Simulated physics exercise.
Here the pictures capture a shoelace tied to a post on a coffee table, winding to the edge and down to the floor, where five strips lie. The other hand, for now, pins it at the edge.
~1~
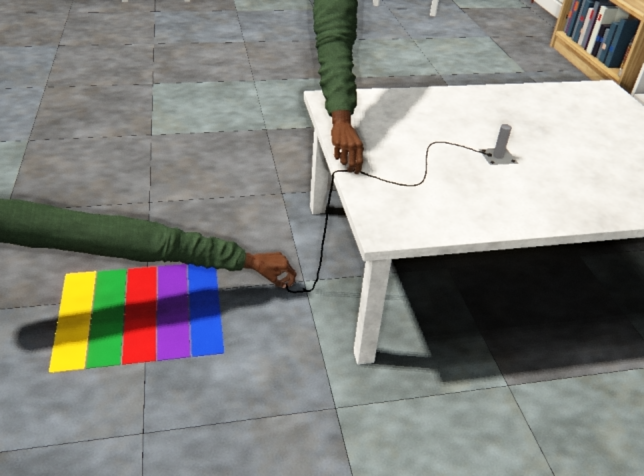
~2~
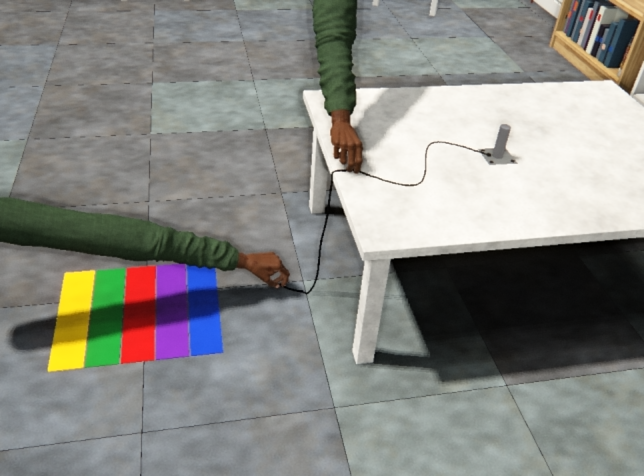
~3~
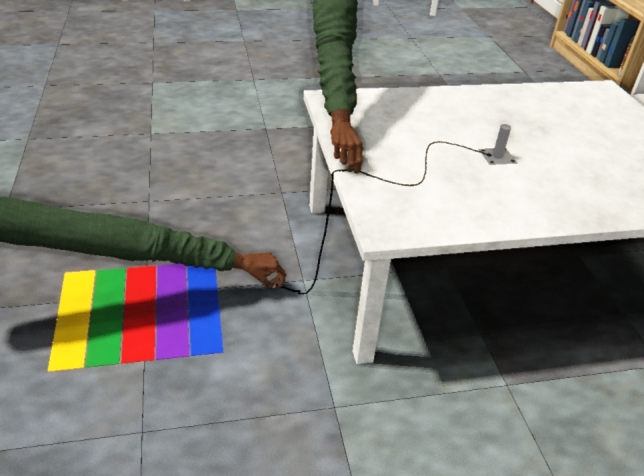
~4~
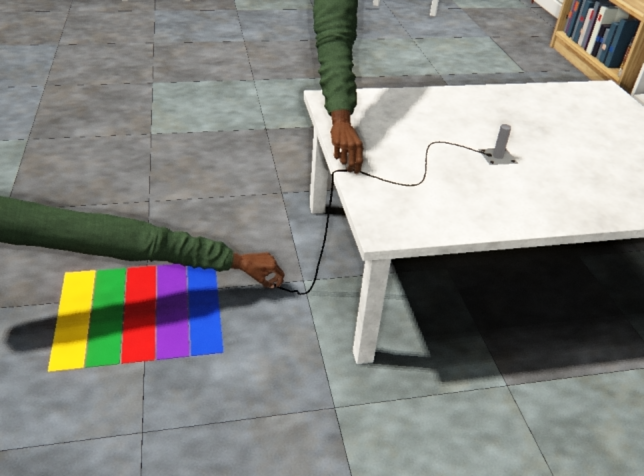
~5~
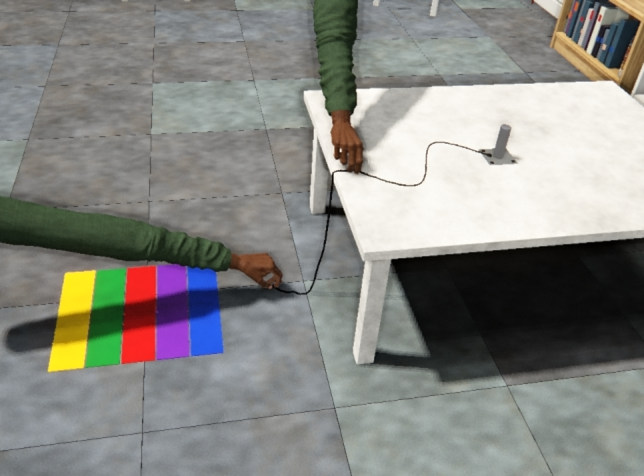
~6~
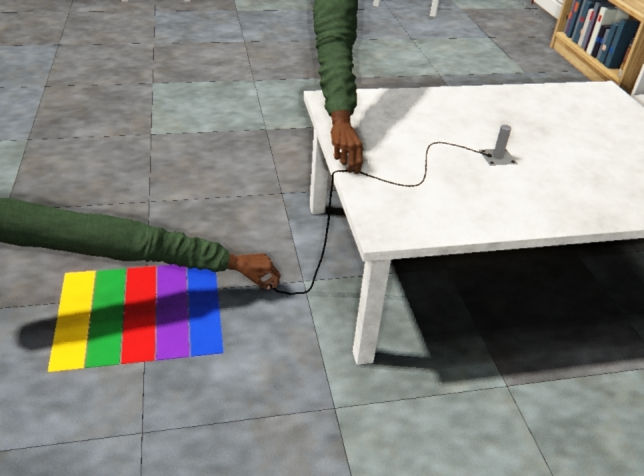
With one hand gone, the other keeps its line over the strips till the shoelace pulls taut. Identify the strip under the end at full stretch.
Strip: Green.
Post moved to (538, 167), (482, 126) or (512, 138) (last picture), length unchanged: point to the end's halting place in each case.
About (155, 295), (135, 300) and (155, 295).
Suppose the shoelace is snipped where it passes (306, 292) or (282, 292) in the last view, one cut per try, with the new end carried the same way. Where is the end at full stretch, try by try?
Case by case it comes to about (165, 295) and then about (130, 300).
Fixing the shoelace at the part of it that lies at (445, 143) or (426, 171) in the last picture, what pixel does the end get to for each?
Try one ends near (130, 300), try two near (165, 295).
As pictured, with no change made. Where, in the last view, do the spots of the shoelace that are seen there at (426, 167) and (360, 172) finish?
(388, 166), then (298, 193).
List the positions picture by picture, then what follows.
In the first frame, end (287, 284); blue (207, 336); purple (173, 340); red (140, 343); green (105, 347); yellow (70, 351).
In the second frame, end (280, 284); shoelace through (459, 146) (426, 159) (397, 184) (333, 178) (324, 230) (316, 280).
In the third frame, end (277, 285).
In the fourth frame, end (275, 285); shoelace through (460, 146) (426, 159) (397, 184) (333, 178) (326, 230) (315, 280).
In the fifth frame, end (273, 285).
In the sixth frame, end (271, 286); shoelace through (460, 147) (426, 160) (397, 184) (333, 178) (327, 231) (314, 280).
Soon after, end near (170, 295); over purple.
Then, end near (133, 298); over red.
At full stretch, end near (110, 300); over green. The end stops over the green strip.
